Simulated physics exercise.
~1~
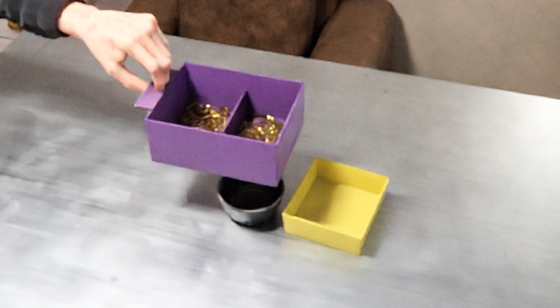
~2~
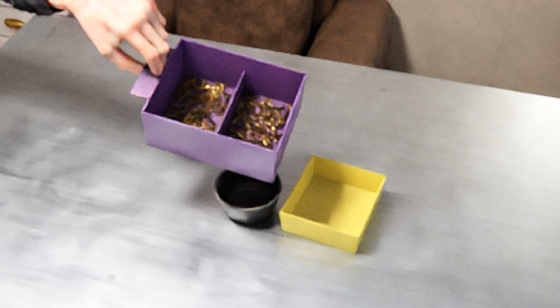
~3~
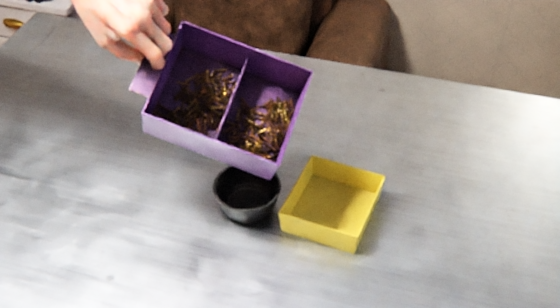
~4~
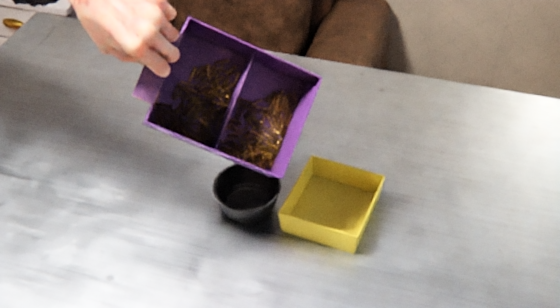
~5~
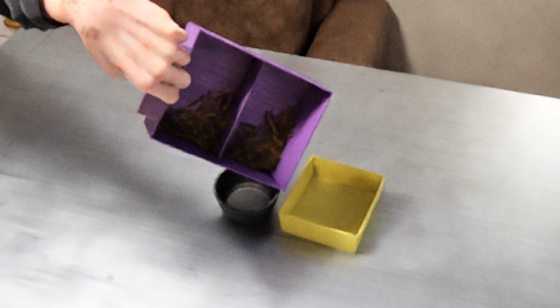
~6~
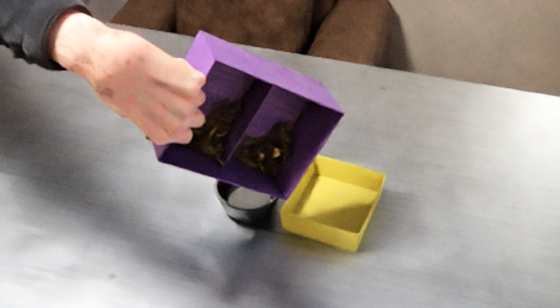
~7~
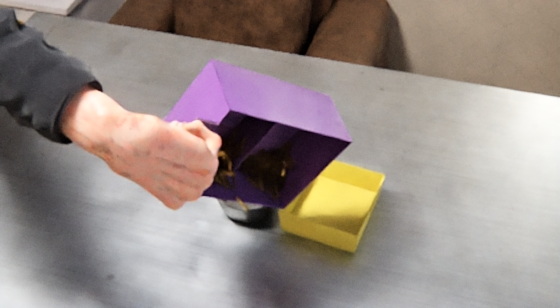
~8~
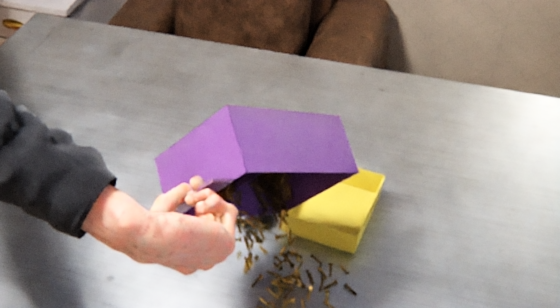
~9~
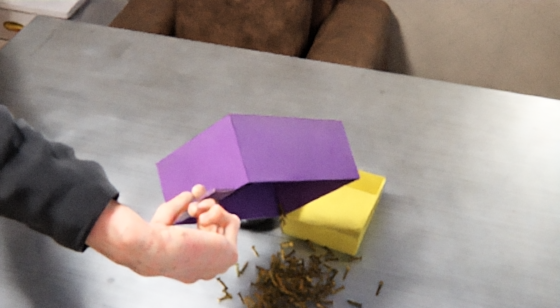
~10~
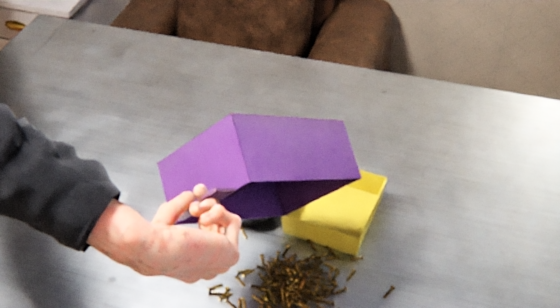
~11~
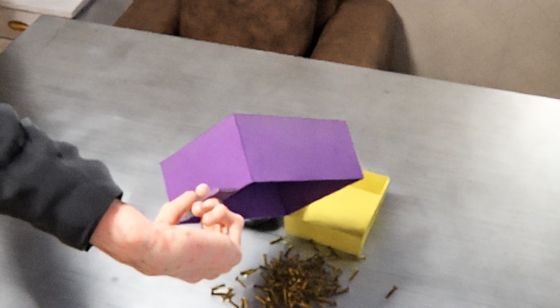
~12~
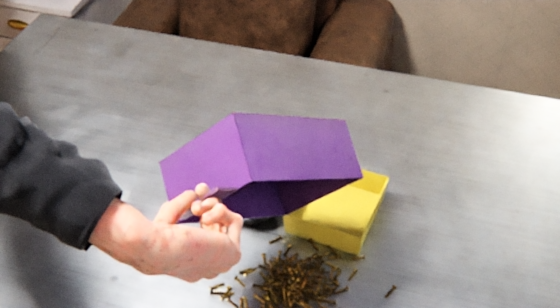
A hand lifted and steadily tipped a purple two-part box of small brass-coloured screws above a black bowl and a yellow tin, until the screws spilled out, missed both and settled in a pile on the grey table while the upturned box stayed held.
